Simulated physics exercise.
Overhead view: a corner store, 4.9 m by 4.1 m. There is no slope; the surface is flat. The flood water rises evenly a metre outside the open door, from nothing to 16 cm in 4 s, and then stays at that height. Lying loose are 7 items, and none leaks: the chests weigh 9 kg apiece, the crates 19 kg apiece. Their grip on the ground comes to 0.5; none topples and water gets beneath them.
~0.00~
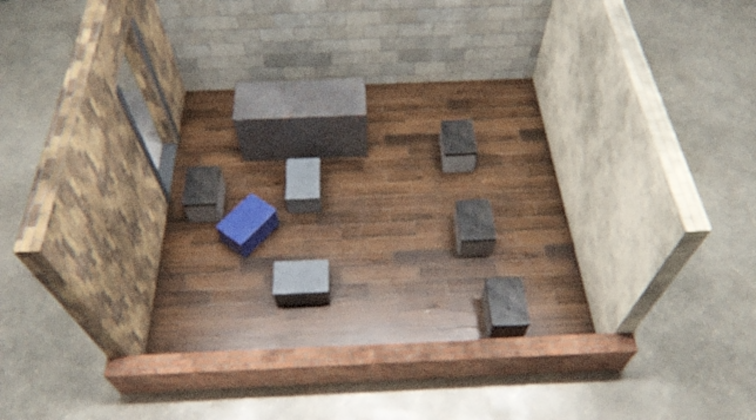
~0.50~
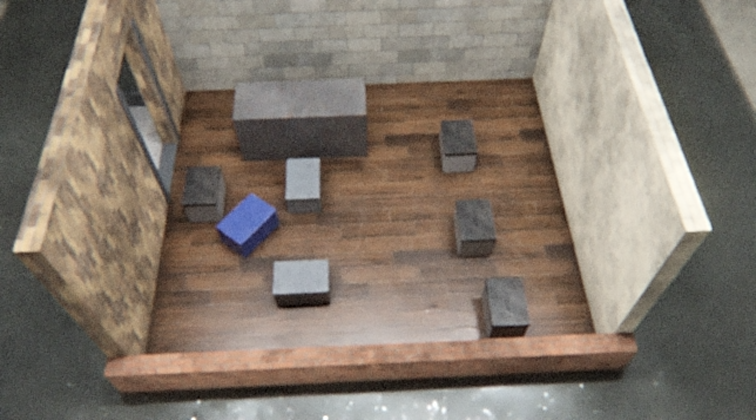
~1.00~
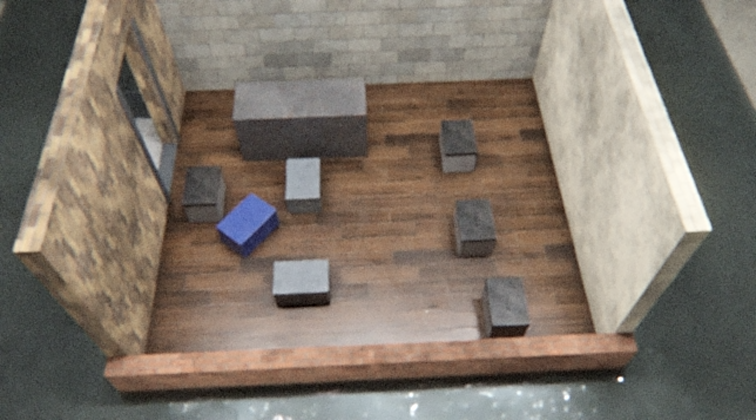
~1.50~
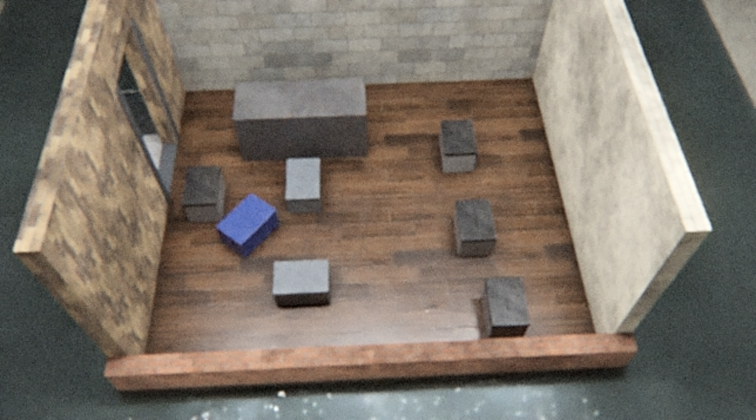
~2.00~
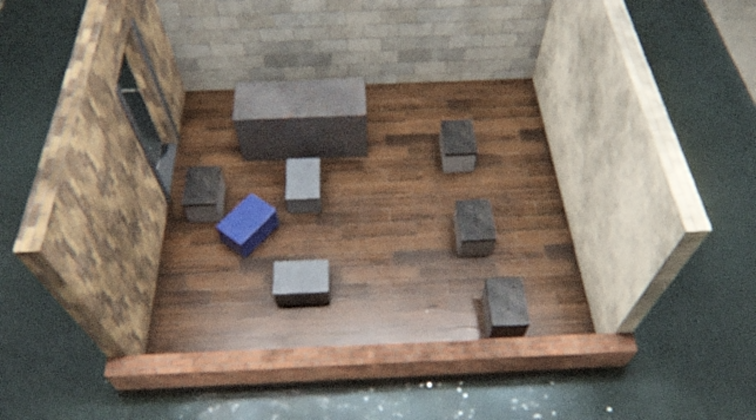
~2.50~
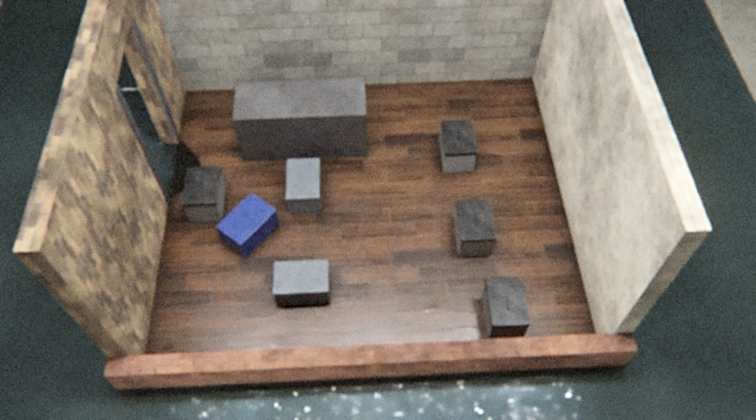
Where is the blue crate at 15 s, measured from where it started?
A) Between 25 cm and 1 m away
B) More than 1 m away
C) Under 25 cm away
The answer is C.
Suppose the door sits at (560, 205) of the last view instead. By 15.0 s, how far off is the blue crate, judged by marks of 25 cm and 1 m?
By then the blue crate has hardly changed position.
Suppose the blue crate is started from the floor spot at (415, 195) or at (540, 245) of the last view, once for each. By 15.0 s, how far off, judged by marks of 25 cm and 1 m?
The first time it hardly drifts, the second time it hardly drifts.
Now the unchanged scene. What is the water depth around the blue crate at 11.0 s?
Depth: About 5 cm.
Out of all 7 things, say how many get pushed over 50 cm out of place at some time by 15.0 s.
Total: 3.
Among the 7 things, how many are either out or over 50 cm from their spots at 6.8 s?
By my tally, 0.
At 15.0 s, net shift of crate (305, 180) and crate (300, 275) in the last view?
80 cm and 0 cm respectively.
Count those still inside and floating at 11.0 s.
At that moment 1.
After 3.5 s the blue crate is near (246, 218), 0.0 m from its start, aground; 0 afloat.
After 6.8 s the blue crate is near (246, 218), 0.0 m from its start, aground; 0 afloat.
After 11.0 s the blue crate is near (246, 218), 0.0 m from its start, aground; 1 afloat.
After 15.0 s the blue crate is near (250, 222), 0.1 m from its start, aground; 4 afloat.
